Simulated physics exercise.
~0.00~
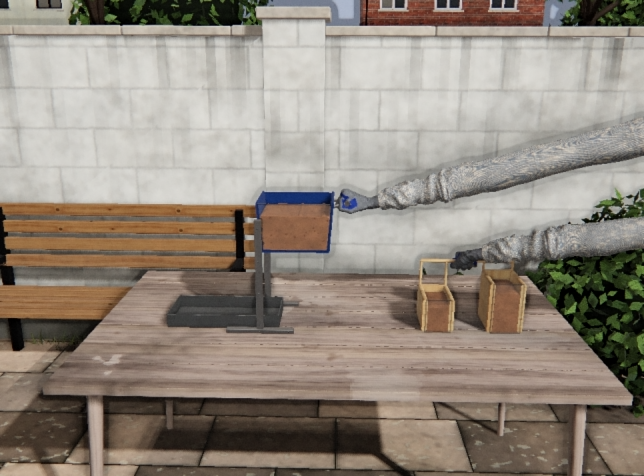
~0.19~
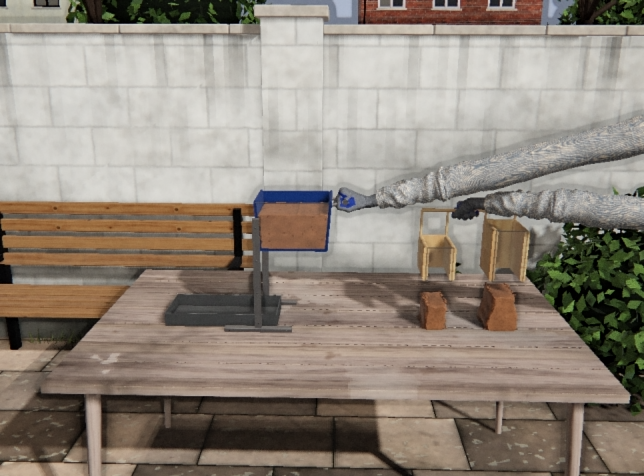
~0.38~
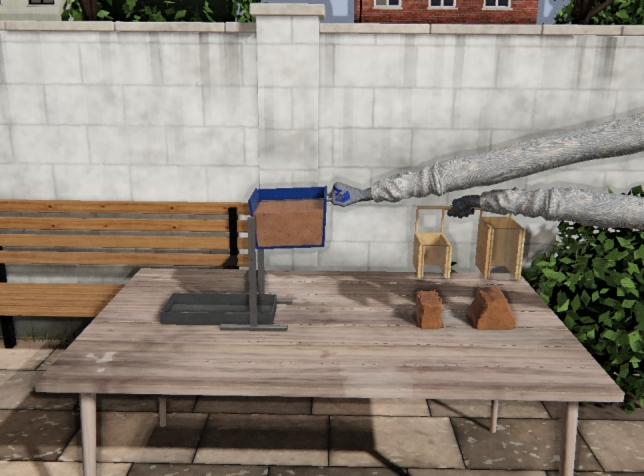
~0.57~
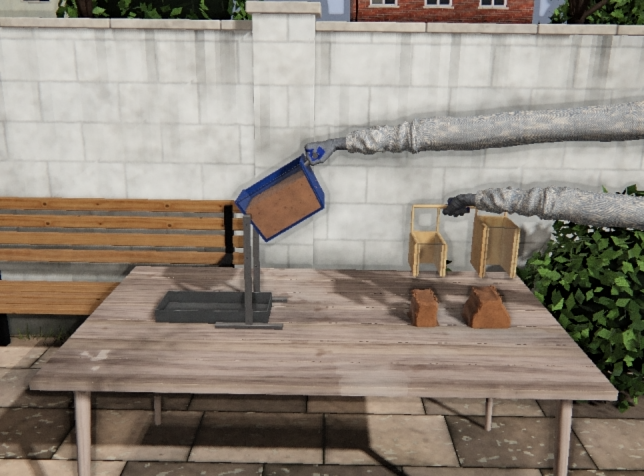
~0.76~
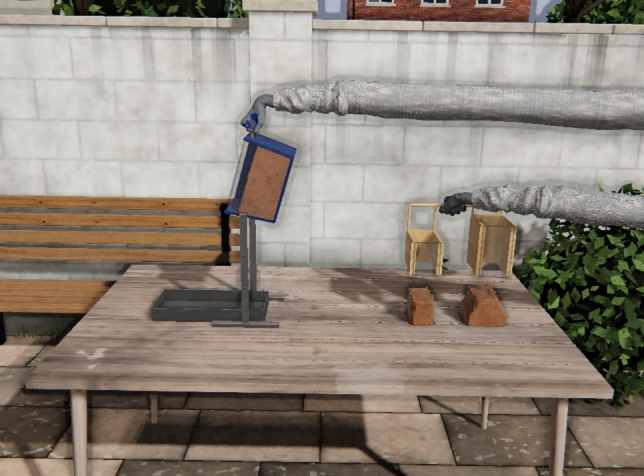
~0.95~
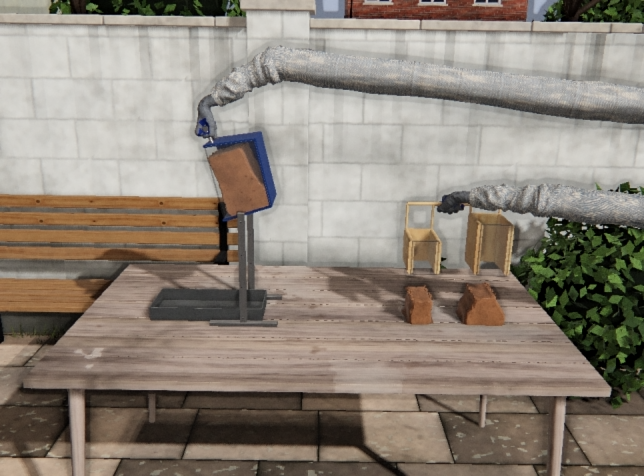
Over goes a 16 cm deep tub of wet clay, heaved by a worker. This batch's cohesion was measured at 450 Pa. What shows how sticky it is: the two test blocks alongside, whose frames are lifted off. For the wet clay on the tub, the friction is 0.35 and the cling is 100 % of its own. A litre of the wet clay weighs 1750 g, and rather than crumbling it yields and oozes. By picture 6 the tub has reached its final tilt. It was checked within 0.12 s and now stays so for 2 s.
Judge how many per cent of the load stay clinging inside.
I would put it at about 31 percent.
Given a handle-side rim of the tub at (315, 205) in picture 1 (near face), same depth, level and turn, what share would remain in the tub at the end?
Some 40 percent would still be in the tub at the end.
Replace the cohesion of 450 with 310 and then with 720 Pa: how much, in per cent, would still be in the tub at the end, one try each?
Expect about 25 in a hundred, then about 18 in a hundred.
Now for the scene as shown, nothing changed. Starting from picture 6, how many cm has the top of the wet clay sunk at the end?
Some 14 cm.
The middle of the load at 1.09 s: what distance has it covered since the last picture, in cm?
I'd estimate roughly 10 centimetres.
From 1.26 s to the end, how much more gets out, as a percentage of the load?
I'd say close to 0 in a hundred.
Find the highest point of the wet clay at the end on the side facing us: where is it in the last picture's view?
Peak location: Approx. (263, 192).
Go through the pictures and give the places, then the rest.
In the first picture, handle-side rim at (331, 204), tilt 0 degrees; highest point of the wet clay at (313, 216); test blocks 9.9 cm, 15 cm high (left to right).
In the second picture, handle-side rim at (329, 203), tilt 0 degrees; highest point of the wet clay at (311, 215); test blocks 9.8 cm, 14 cm high (left to right).
In the third picture, handle-side rim at (324, 198), tilt 3 degrees; highest point of the wet clay at (320, 211); test blocks 9.8 cm, 12 cm high (left to right).
In the fourth picture, handle-side rim at (299, 164), tilt 32 degrees; highest point of the wet clay at (303, 178); test blocks 9.8 cm, 11 cm high (left to right).
In the fifth picture, handle-side rim at (244, 141), tilt 74 degrees; highest point of the wet clay at (261, 148); test blocks 9.8 cm, 11 cm high (left to right).
In the sixth picture, handle-side rim at (204, 148), tilt 103 degrees; highest point of the wet clay at (237, 149); test blocks 9.8 cm, 11 cm high (left to right).
By 1.09 s, the tub is at 103 degrees and holds 47 %.
By 1.26 s, the tub is at 103 degrees and holds 31 %.
By 1.43 s, the tub is at 103 degrees and holds 31 %.
By 1.60 s, the tub is at 103 degrees and holds 31 %.
By 2.95 s, at the end, the tub is at 103 degrees and holds 31 %.
